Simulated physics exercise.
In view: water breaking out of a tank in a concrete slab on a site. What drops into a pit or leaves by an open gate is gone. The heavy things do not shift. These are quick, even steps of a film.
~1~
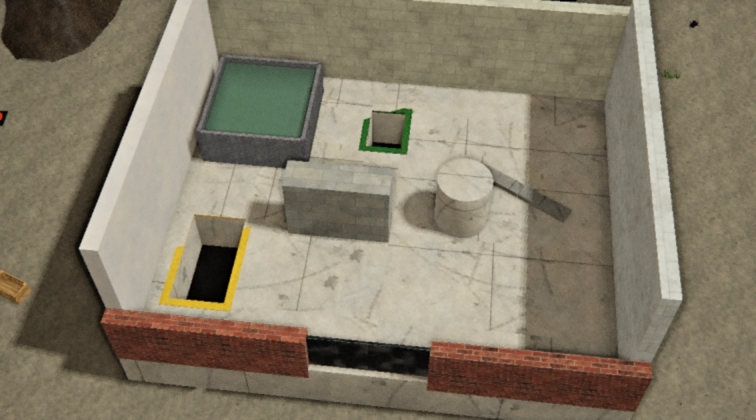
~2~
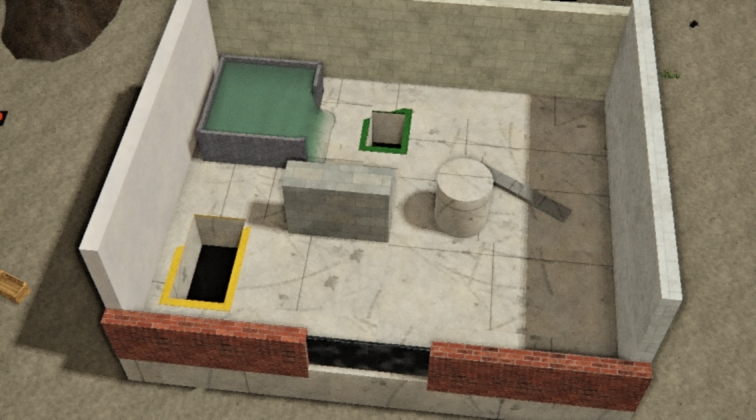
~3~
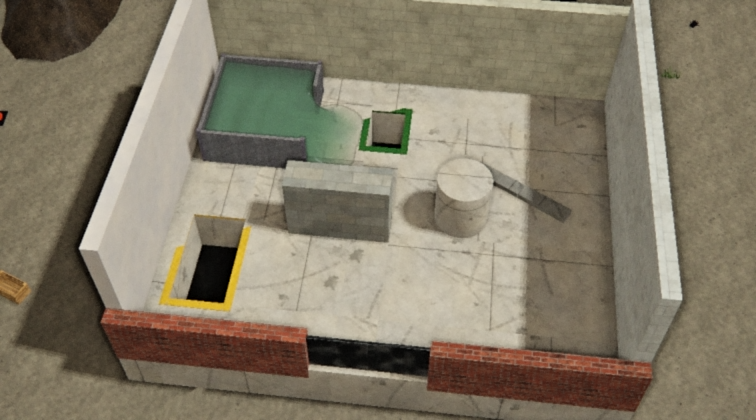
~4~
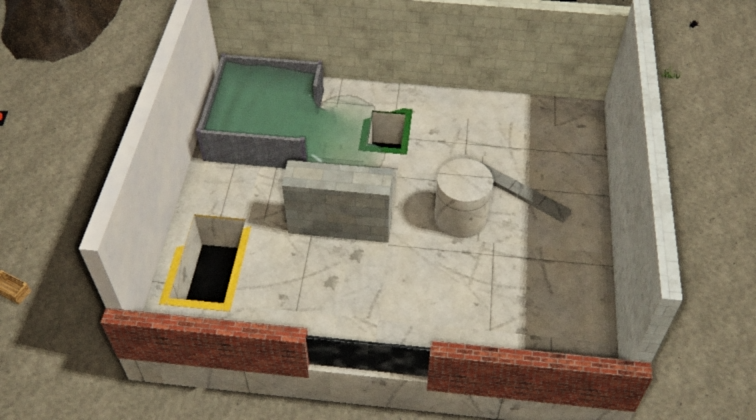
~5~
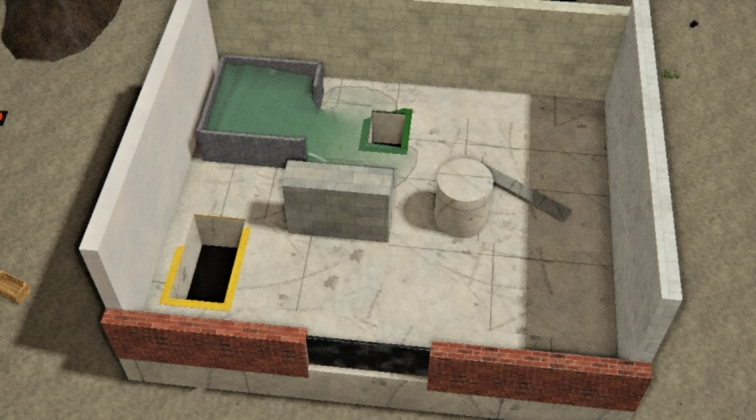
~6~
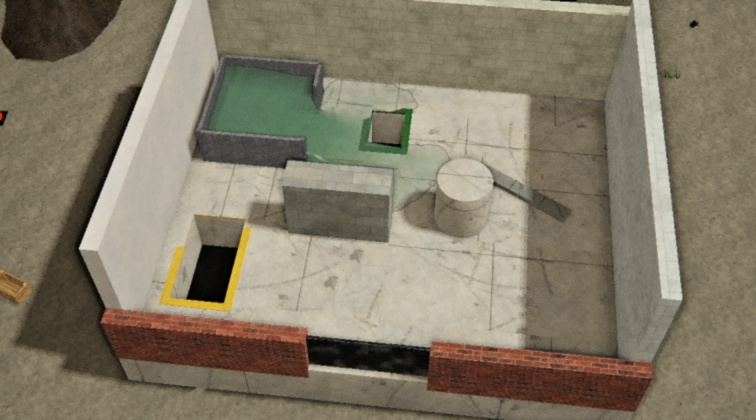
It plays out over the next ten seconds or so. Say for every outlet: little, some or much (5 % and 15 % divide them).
In the end: The gate takes less than 5 %; the green pit takes more than 15 %; the yellow pit takes less than 5 %.
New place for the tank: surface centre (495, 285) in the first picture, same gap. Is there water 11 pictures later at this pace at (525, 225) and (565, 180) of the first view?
One after the other: Flooded, wet.
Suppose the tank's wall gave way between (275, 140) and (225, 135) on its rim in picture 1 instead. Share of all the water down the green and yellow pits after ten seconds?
Per cent: Green 0, yellow 55.
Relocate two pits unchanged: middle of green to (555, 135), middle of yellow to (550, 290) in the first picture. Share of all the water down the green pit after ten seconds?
Per cent: Green 35.
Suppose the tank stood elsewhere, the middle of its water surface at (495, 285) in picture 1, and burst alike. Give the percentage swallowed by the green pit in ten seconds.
Parts in a hundred: Green 14.
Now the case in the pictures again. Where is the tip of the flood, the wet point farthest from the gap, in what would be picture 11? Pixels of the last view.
Near (546, 158).
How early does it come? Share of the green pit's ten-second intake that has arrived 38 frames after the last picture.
About 90 per cent.
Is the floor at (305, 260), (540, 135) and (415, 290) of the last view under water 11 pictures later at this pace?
As listed: No water, under water, under water.
A moment on, water covers 20 % of the floor; the gate 0 %, the green pit 13 %, the yellow pit 0 %.
Next, water covers 40 % of the floor; the gate 0 %, the green pit 21 %, the yellow pit 0 %.
Then, water covers 55 % of the floor; the gate 0 %, the green pit 29 %, the yellow pit 0 %.
Later, water covers 65 % of the floor; the gate 0 %, the green pit 35 %, the yellow pit 0 %.
In the end, water covers 75 % of the floor; the gate 0 %, the green pit 40 %, the yellow pit 1 %.
